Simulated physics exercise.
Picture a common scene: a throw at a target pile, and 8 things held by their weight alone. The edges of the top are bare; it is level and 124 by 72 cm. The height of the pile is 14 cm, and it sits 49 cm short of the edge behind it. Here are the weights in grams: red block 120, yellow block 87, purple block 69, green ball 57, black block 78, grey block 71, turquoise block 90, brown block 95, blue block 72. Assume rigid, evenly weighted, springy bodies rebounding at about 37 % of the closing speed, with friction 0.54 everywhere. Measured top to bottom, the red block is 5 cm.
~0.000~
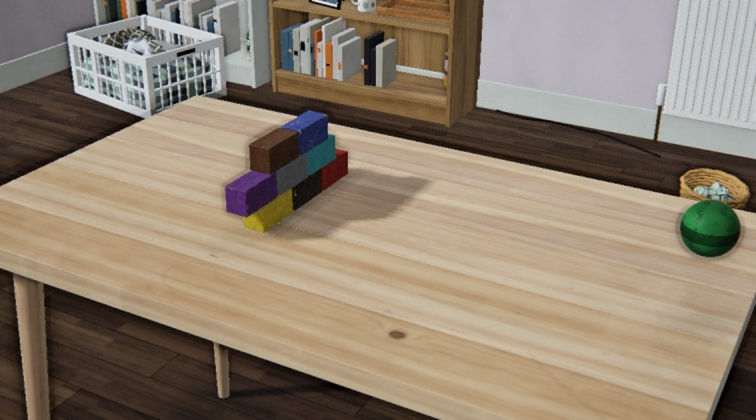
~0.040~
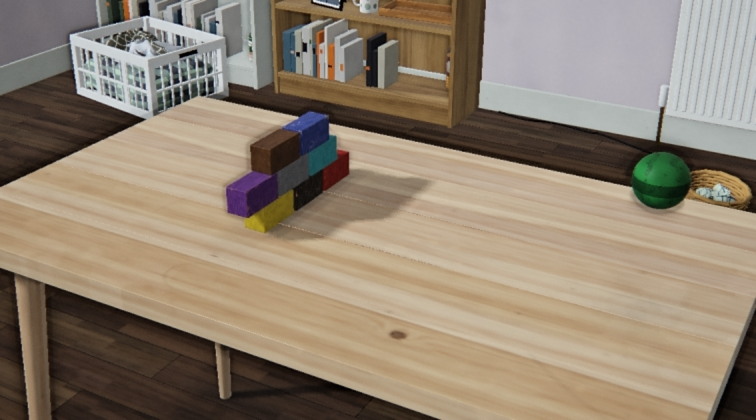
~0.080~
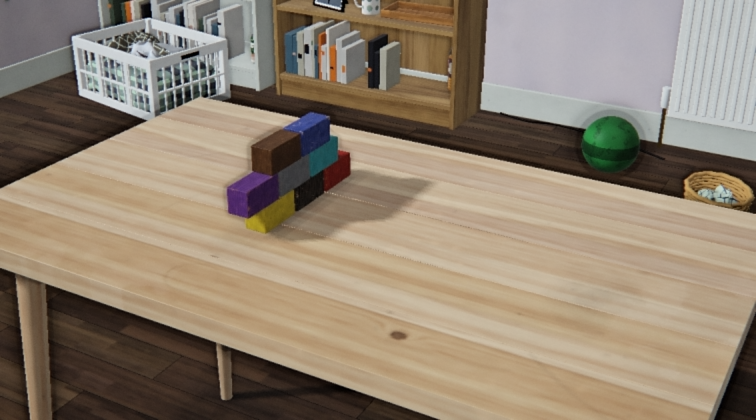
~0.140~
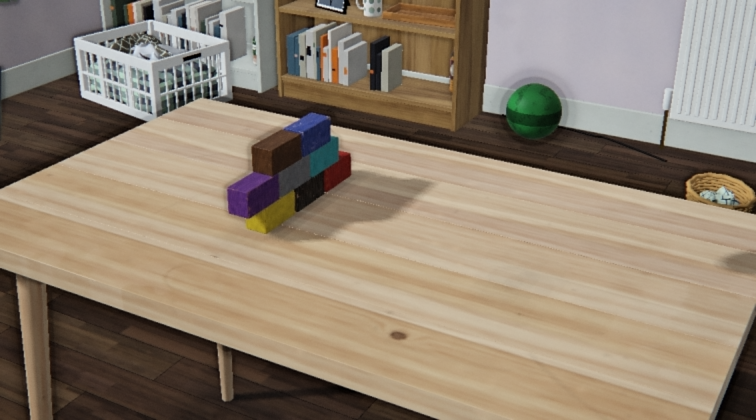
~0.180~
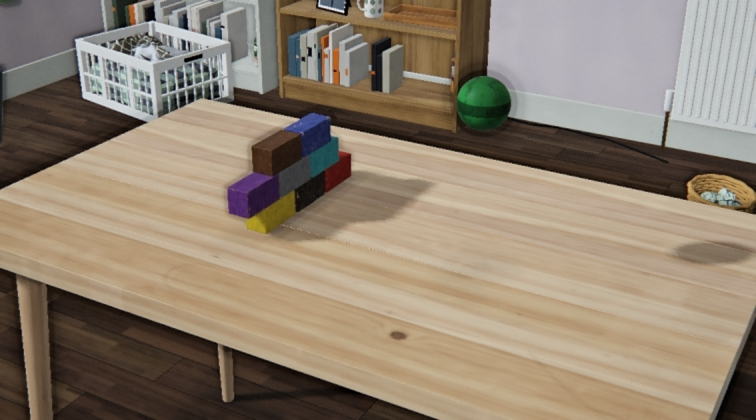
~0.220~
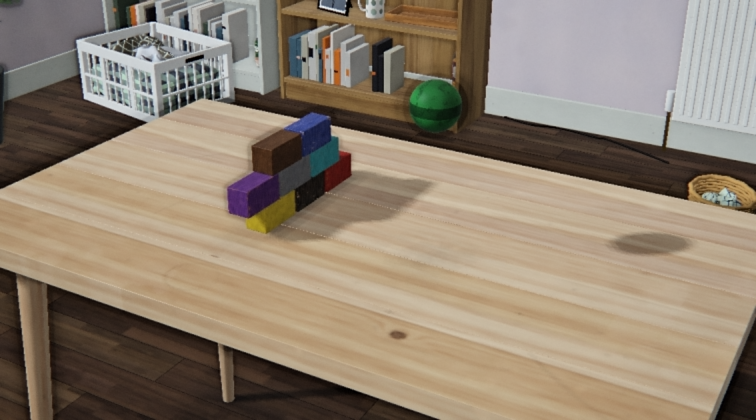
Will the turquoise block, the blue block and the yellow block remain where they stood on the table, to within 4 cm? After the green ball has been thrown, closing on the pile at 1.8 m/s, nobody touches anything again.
Turquoise block - remains, blue block - remains, yellow block - remains.
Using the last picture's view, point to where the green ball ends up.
Near (353, 221).
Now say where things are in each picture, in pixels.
In the first frame, 63 cm to the stack; green ball (710, 229); turquoise block (313, 153); blue block (305, 133); yellow block (268, 208).
In the second frame, 56 cm to the stack; green ball (661, 181); black block (300, 188).
In the third frame, 48 cm to the stack; green ball (610, 144); brown block (277, 152).
In the fourth frame, 37 cm to the stack; green ball (534, 111); purple block (254, 193).
In the fifth frame, 30 cm to the stack; green ball (484, 103); grey block (286, 173).
In the sixth frame, 23 cm to the stack; green ball (436, 106); turquoise block (317, 155); blue block (308, 135); yellow block (271, 209).
Around 0.32 s, 5 cm to the stack; green ball near (327, 155).
Around 0.42 s, green ball near (311, 207); brown block shifted 2 cm.
Finally (1.0 s), all 8 still in place (within 4 cm). Final places as that camera would see them, turquoise block near (317, 155), blue block near (308, 134).
